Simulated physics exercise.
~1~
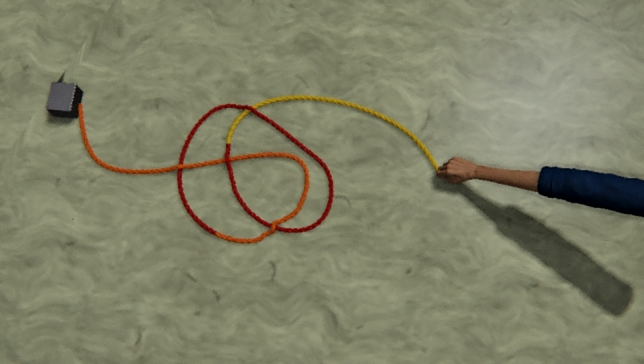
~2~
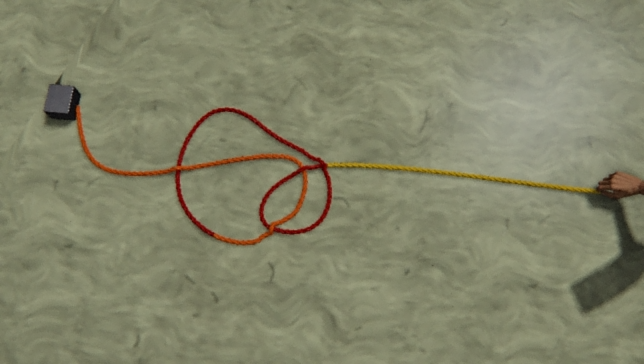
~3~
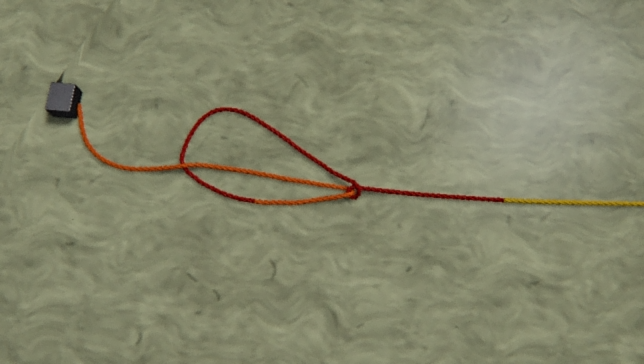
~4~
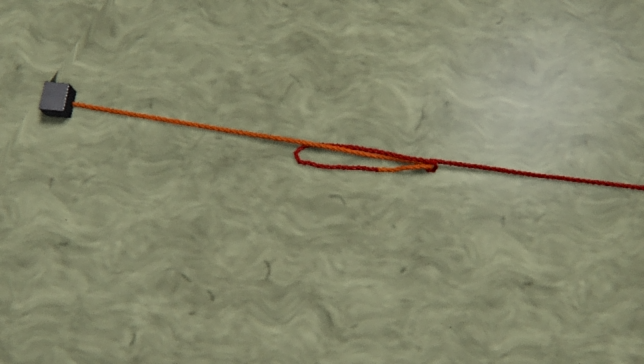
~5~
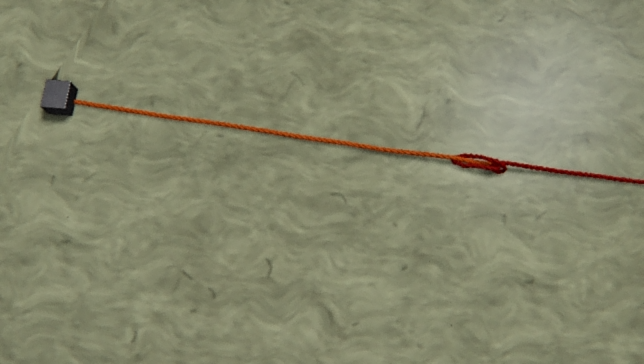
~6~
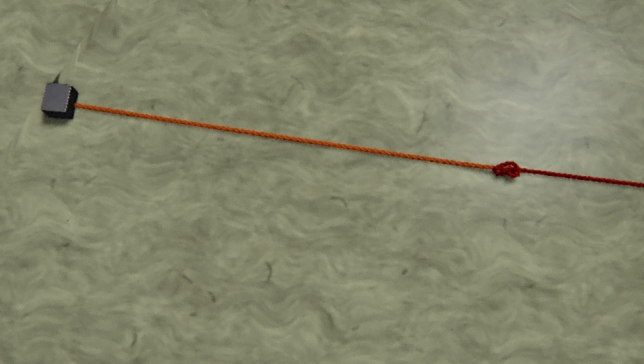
The footage shows a looped orange, red and yellow rope tied to a small dark block at left as a hand pulls the free end right and out of view, the loops narrowing and shrinking until they jam into a small red knot on the taut line.
